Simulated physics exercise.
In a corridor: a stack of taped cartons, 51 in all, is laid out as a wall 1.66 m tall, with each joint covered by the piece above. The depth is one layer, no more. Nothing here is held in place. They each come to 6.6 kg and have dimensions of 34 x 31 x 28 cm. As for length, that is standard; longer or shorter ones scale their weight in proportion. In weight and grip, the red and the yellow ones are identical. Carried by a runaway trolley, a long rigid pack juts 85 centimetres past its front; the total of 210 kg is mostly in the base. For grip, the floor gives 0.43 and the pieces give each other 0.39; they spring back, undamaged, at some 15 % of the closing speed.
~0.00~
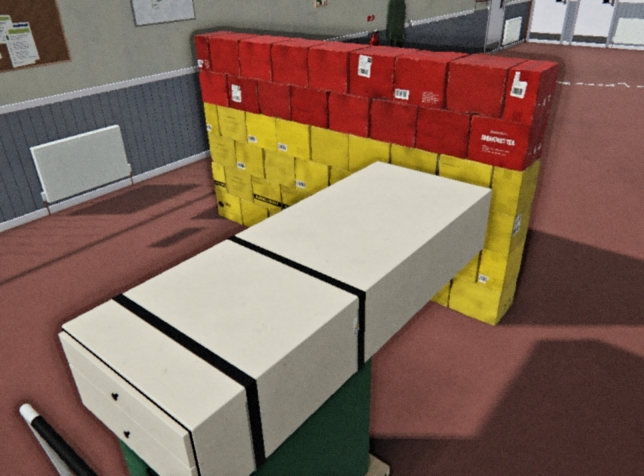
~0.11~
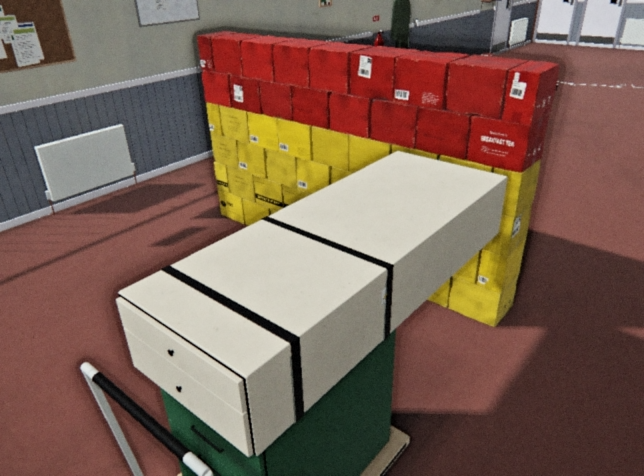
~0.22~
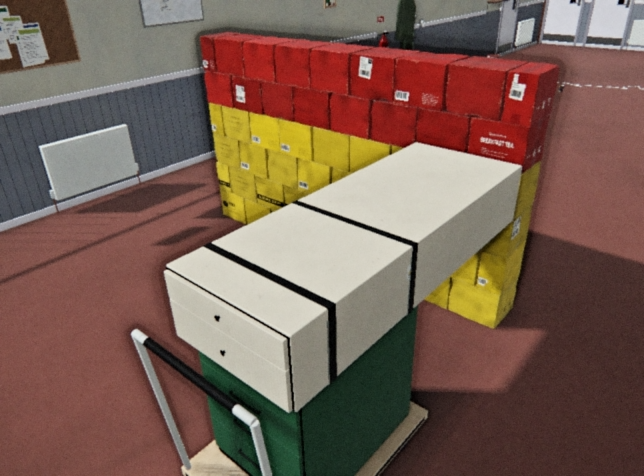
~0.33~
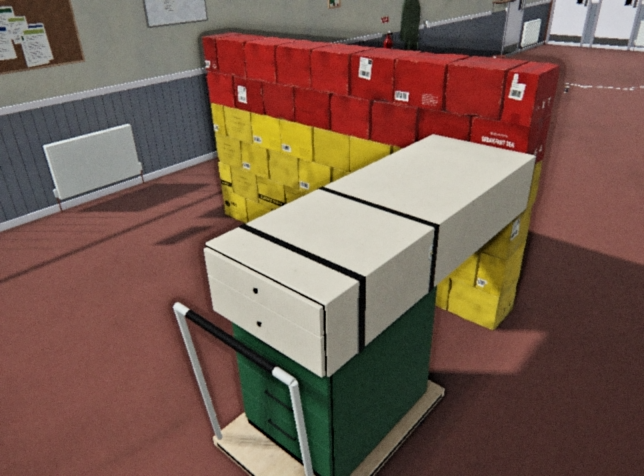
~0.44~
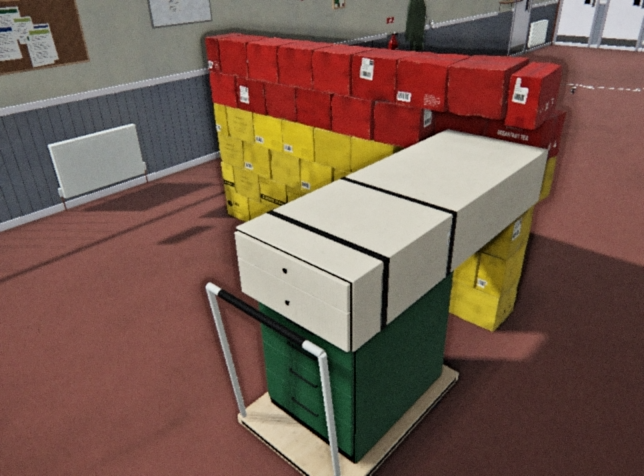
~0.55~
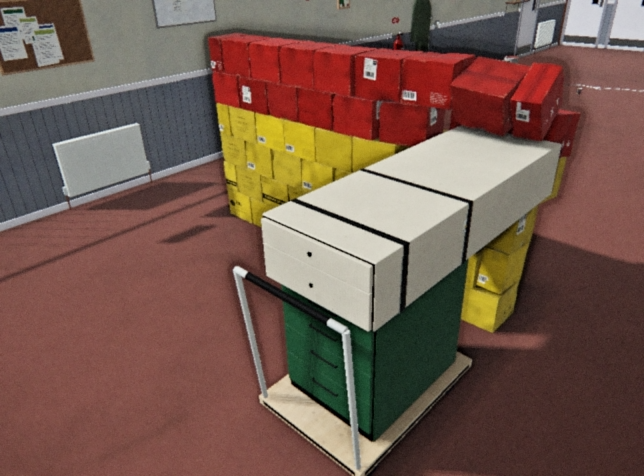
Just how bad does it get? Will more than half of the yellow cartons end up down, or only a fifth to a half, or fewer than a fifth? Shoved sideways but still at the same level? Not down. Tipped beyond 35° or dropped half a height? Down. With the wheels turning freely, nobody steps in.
Fewer than a fifth of them.
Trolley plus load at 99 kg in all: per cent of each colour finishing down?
Yellow 10, red 40 per cent.
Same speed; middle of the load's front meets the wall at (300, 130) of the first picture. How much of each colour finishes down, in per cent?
Result - yellow: 10 %; red: 50 %.
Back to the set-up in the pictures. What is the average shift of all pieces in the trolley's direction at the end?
On average the pieces shift about 30 cm.
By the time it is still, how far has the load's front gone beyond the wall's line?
It sits some 125 cm past it.
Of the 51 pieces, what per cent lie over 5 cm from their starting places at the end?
The share is 35 per cent.
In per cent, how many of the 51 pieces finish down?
Estimate: Close to 20%.
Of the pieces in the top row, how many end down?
The number comes to 4.
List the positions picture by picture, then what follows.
In the first picture (pixels give the middle of a visible side; the camera moves round a little), load (485, 212) 60 cm short of the wall; top yellow carton (463, 181); top red carton (521, 97); none has stirred.
Load (500, 198) 39 cm short of the wall, in the second picture.
Load (515, 186) 18 cm short of the wall, in the third picture.
Load (529, 176) 26 mm into the wall's line; movement in 3 of them, in the fourth picture.
Load (541, 168) 20 cm into the wall's line; top red carton (523, 103) 4° from how it stood; steepest lean 4°, the carton at (474, 93); movement in 8 of them, in the fifth picture.
Load (555, 162) 36 cm into the wall's line; top red carton (526, 121) 29° from how it stood; movement in 12 of them, in the sixth picture.
After 0.80 s, load 70 cm past the wall's line, still rolling; 2 of the 34 yellow cartons down (6 of 51 in all colours); top yellow carton 65° from how it stood, 40 cm lower; top red carton 75° from how it stood, 10 cm lower.
After 1.24 s, load 1.14 m past the wall's line, still rolling; 3 of the 34 yellow cartons down (7 of 51 in all colours); top yellow carton on its side; top red carton on its side.
After 1.98 s, load 1.32 m past the wall's line, still rolling; 4 of the 34 yellow cartons down (11 of 51 in all colours); top yellow carton on its side; top red carton on its side.
In the end (3.3 s), load 1.23 m past the wall's line, stopped; 4 of the 34 yellow cartons down (11 of 51 in all colours); top yellow carton on its side; top red carton on its side. That is 12 per cent. From the last view, middles, top yellow carton near (531, 244), top red carton near (556, 88).
